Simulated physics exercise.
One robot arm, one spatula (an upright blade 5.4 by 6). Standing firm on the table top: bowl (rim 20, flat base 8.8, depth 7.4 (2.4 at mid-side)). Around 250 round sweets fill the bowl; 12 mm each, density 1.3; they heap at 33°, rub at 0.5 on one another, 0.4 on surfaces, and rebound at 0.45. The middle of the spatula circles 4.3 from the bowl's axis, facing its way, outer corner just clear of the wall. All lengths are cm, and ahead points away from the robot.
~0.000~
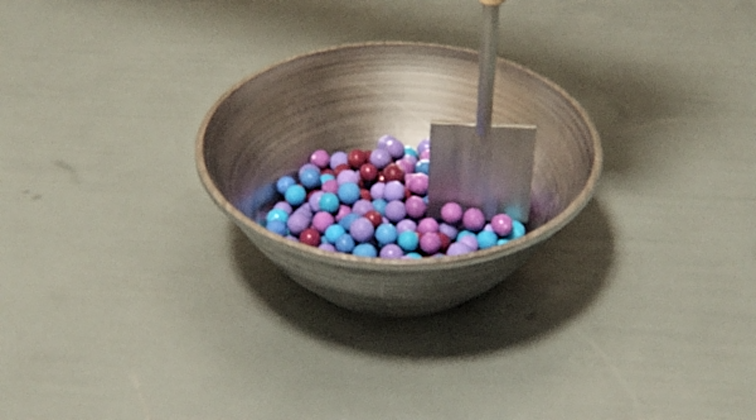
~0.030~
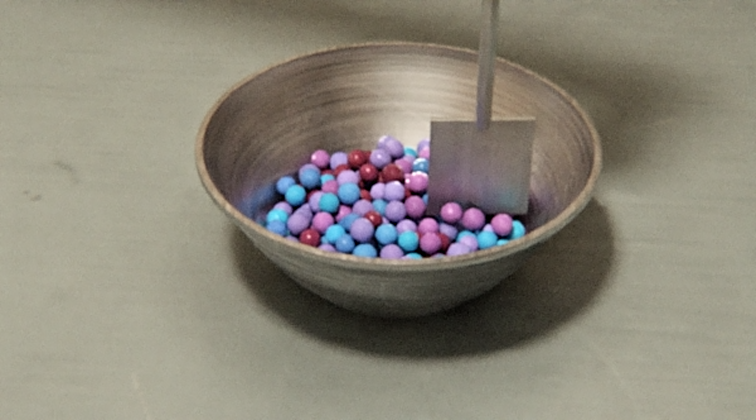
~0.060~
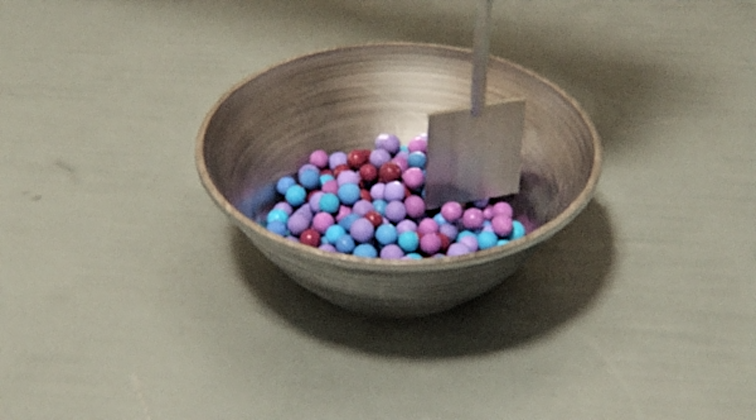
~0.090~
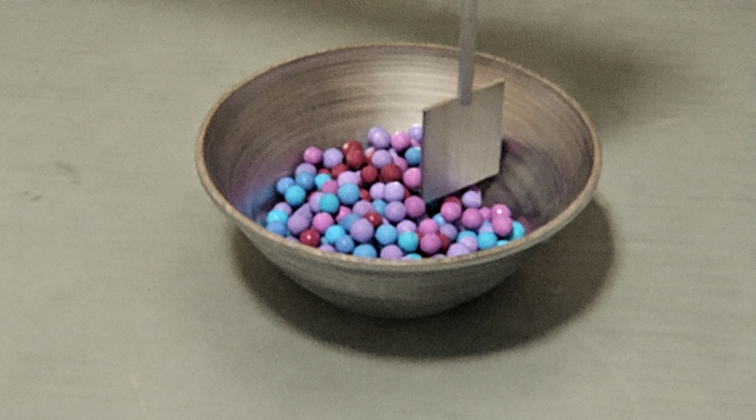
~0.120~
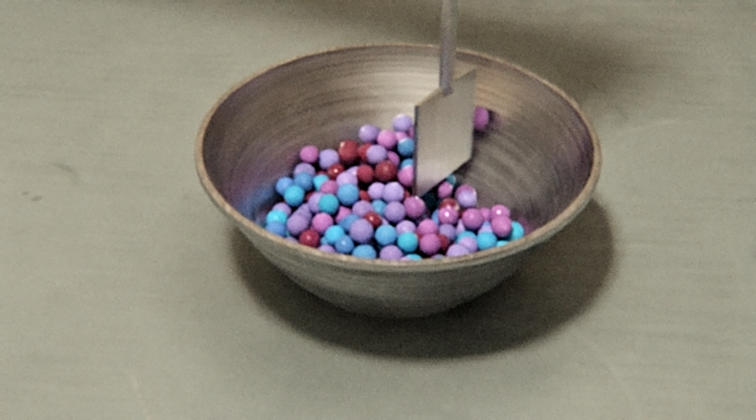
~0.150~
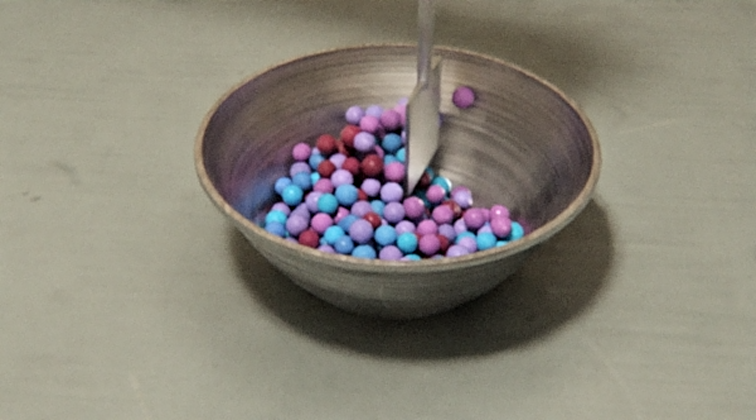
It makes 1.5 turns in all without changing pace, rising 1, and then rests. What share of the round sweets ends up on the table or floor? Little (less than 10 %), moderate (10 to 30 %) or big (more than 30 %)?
A little share, less than 10 %, ends on the table or floor.
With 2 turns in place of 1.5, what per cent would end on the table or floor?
It would be near 0 per cent.
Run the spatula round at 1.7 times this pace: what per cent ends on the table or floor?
Some 20 per cent.
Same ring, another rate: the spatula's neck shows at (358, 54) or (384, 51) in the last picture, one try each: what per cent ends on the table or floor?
Some 15 and 10 per cent.
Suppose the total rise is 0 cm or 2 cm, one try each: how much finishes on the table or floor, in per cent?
Some 5 and 0 per cent.
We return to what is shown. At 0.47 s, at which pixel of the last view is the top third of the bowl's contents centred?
Near (389, 253).
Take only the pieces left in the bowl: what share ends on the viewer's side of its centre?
Roughly 55 per cent.
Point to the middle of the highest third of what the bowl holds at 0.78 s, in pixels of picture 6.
At about (406, 160).
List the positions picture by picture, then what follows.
In the first picture, spatula neck at (485, 98), 0° round; upper third of the load around (387, 208), from x 275 to 515, top at y 145; 250 in the bowl.
In the second picture, spatula neck at (485, 93), 7° round; upper third of the load around (387, 208), from x 275 to 515, top at y 145.
In the third picture, spatula neck at (479, 80), 23° round; upper third of the load around (387, 200), from x 275 to 515, top at y 145.
In the fourth picture, spatula neck at (466, 69), 40° round; upper third of the load around (392, 196), from x 275 to 515, top at y 125.
In the fifth picture, spatula neck at (447, 60), 58° round; upper third of the load around (378, 191), from x 275 to 510, top at y 115.
In the sixth picture, spatula neck at (425, 54), 75° round; upper third of the load around (372, 181), from x 275 to 510, top at y 95; 250 in the bowl.
By 0.47 s, 256° round, highest piece 8 above the table; 248 in the bowl, 1 on the table or floor, 1 in flight or on the tool.
By 0.78 s, 78° round, highest piece 7 above the table; 245 in the bowl, 5 on the table or floor.
By 1.14 s, 180° round, highest piece 6 above the table; 245 in the bowl, 5 on the table or floor.
By 1.84 s, 180° round, highest piece 5 above the table; 245 in the bowl, 5 on the table or floor.
Final count, 245 in the bowl, 5 on the table or floor. That is 2 % on the table or floor.
